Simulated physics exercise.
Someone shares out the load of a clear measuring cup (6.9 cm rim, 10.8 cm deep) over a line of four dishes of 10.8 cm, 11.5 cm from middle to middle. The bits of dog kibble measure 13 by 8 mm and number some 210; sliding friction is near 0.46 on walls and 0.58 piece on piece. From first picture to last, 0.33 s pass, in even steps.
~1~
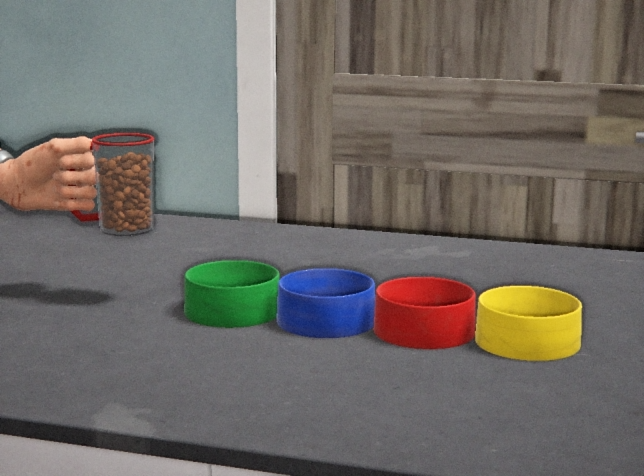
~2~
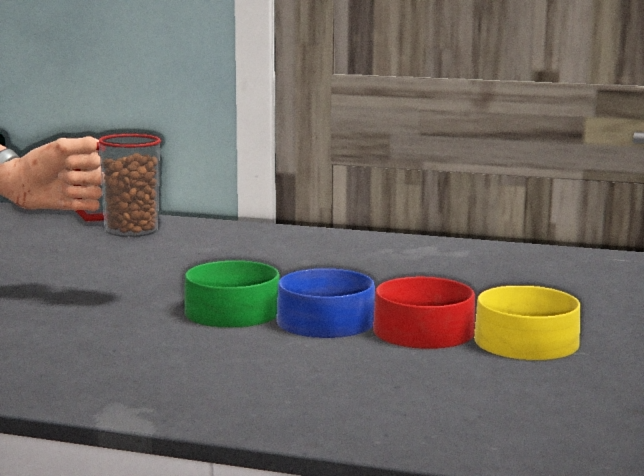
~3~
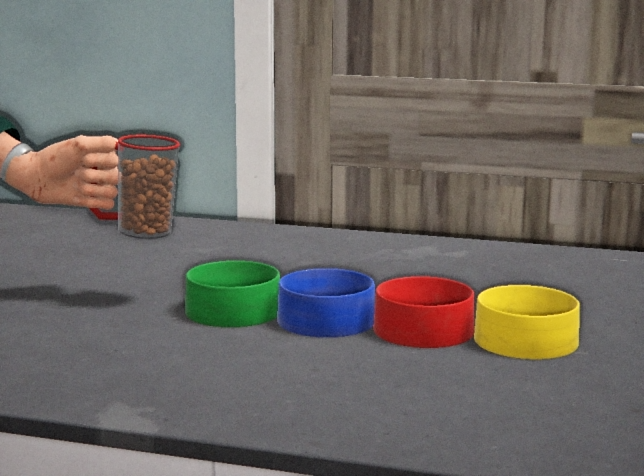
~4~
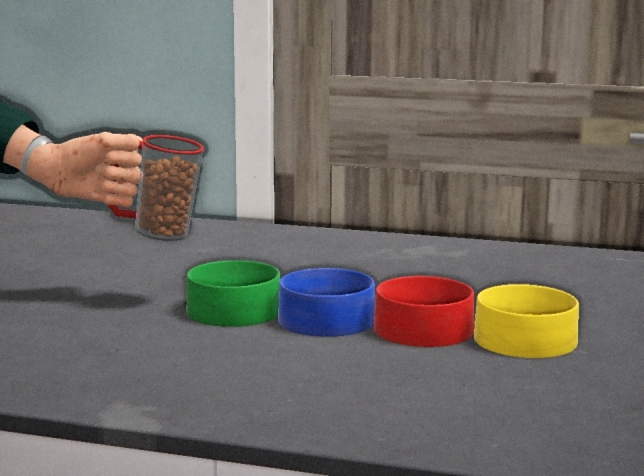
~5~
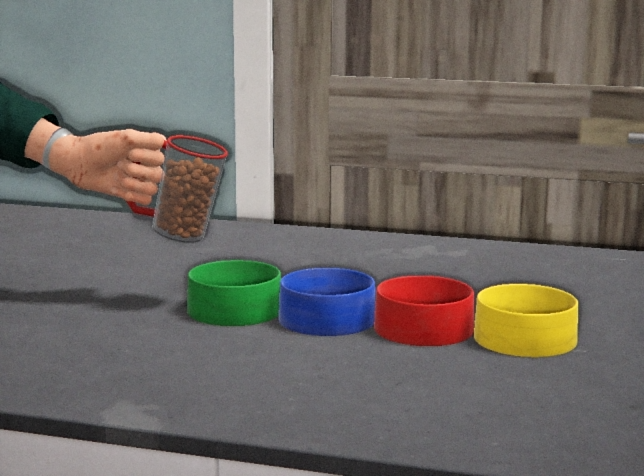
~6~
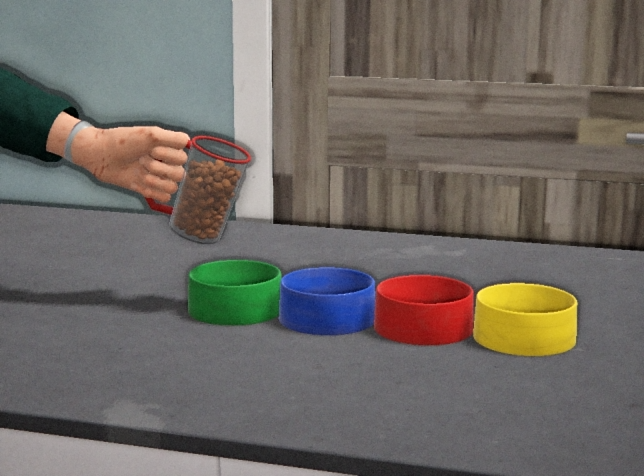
On a gray countertop, a hand moves a clear cup of brown pieces right, gradually tilting it.
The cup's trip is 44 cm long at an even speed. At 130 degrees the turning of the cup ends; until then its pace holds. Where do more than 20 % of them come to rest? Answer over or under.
Red: Under, blue: Under, green: Under, yellow: Over, counter: Under.
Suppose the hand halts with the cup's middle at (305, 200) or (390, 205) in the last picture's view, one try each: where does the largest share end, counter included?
The winner: Blue, then red.
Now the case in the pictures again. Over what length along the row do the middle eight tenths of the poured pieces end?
About 6 cm.
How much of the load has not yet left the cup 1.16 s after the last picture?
Roughly 85 per cent.
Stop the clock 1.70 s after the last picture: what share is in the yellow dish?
Some 90 per cent.
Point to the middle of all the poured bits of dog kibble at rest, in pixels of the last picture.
Around (538, 323).
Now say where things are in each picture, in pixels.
In the first picture, cup at (125, 185), tilt 0 degrees, lip at (150, 141), moved 0.0 cm; middle of the pieces at (125, 190); green dish at (232, 274); blue dish at (326, 283); red dish at (426, 292); yellow dish at (530, 302).
In the second picture, cup at (130, 186), tilt 1 degrees, lip at (157, 143), moved 0.7 cm; middle of the pieces at (130, 191).
In the third picture, cup at (147, 187), tilt 5 degrees, lip at (176, 147), moved 2.7 cm; middle of the pieces at (146, 192).
In the fourth picture, cup at (167, 188), tilt 10 degrees, lip at (200, 151), moved 5.2 cm; middle of the pieces at (166, 193).
In the fifth picture, cup at (188, 190), tilt 15 degrees, lip at (224, 156), moved 7.7 cm; middle of the pieces at (186, 195).
In the sixth picture, cup at (208, 191), tilt 20 degrees, lip at (248, 161), moved 10.1 cm; middle of the pieces at (205, 196); green dish at (235, 273); blue dish at (328, 281); red dish at (425, 290); yellow dish at (526, 299).
Then, 0.69 s after the last picture, tilt 71 degrees; cup holds 100 %.
Then, 1.16 s after the last picture, tilt 106 degrees; cup holds 85 %, yellow 10 %.
Then, 1.70 s after the last picture, tilt 130 degrees; cup holds 0 %, yellow 90 %.
In the end, red 0 %, blue 0 %, green 0 %, yellow 90 %, counter 10 %.
